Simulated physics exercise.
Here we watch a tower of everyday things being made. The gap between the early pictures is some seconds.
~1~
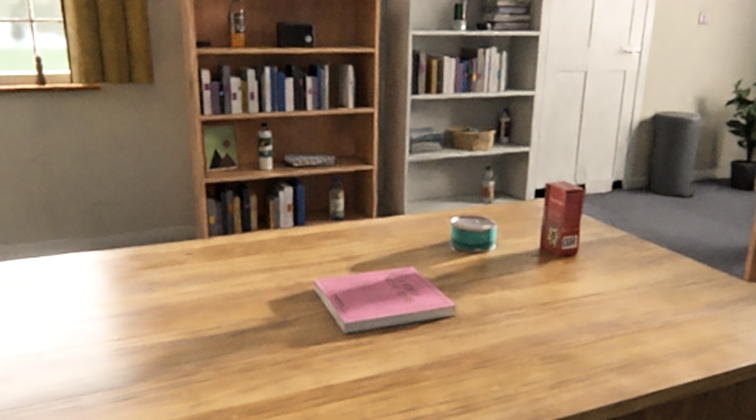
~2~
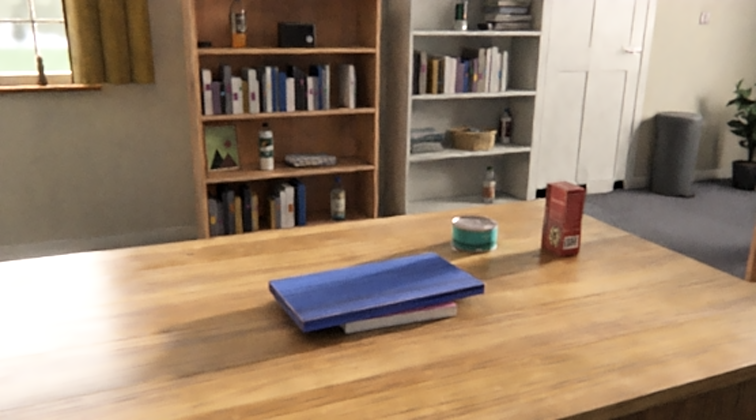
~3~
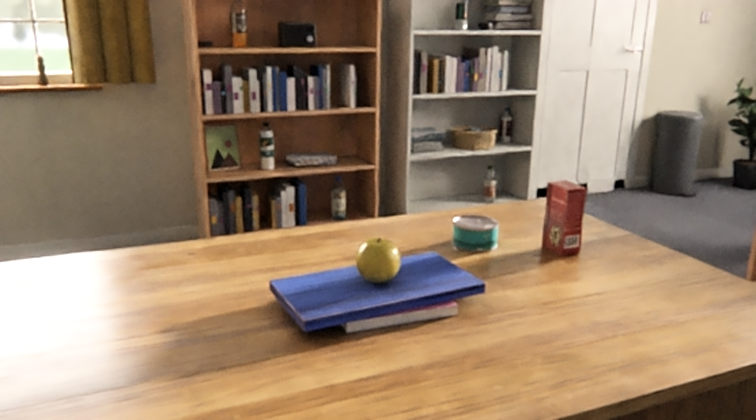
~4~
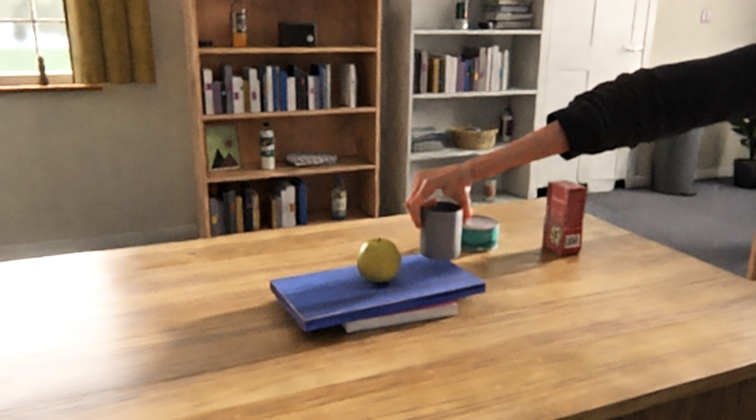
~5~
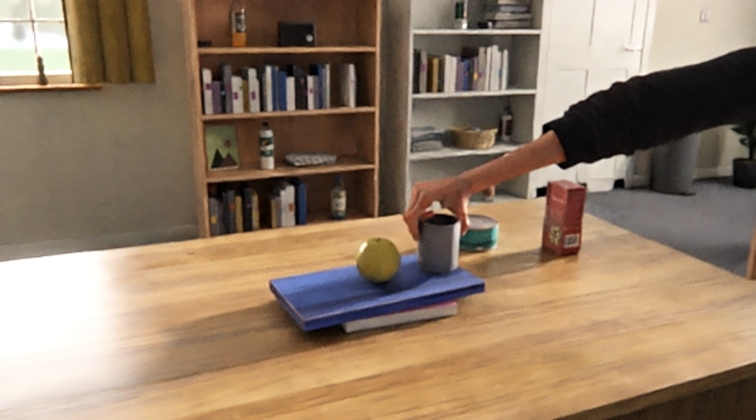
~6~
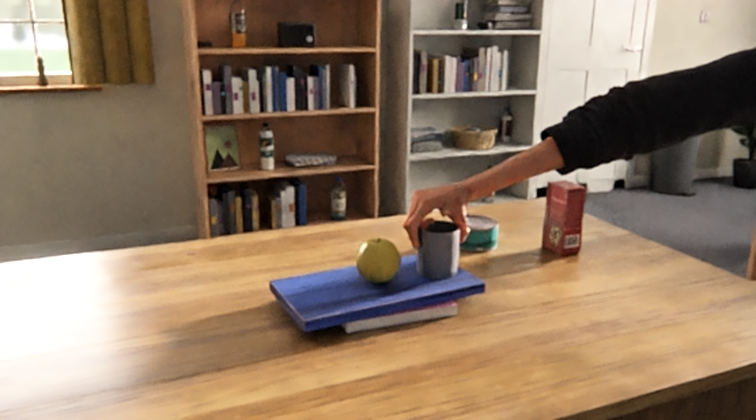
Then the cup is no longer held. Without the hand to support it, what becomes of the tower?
The tower remains standing.
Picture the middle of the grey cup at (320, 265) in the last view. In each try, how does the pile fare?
Next, the heap stays put.
Then, 0.90 s past the last view, nothing moves.
Then, 2.00 s past the last view, grey cup resting near (438, 250).
Finally, all 6 still in place. Final places as the last picture's camera would see them, grey cup near (438, 250). The pile stays up.
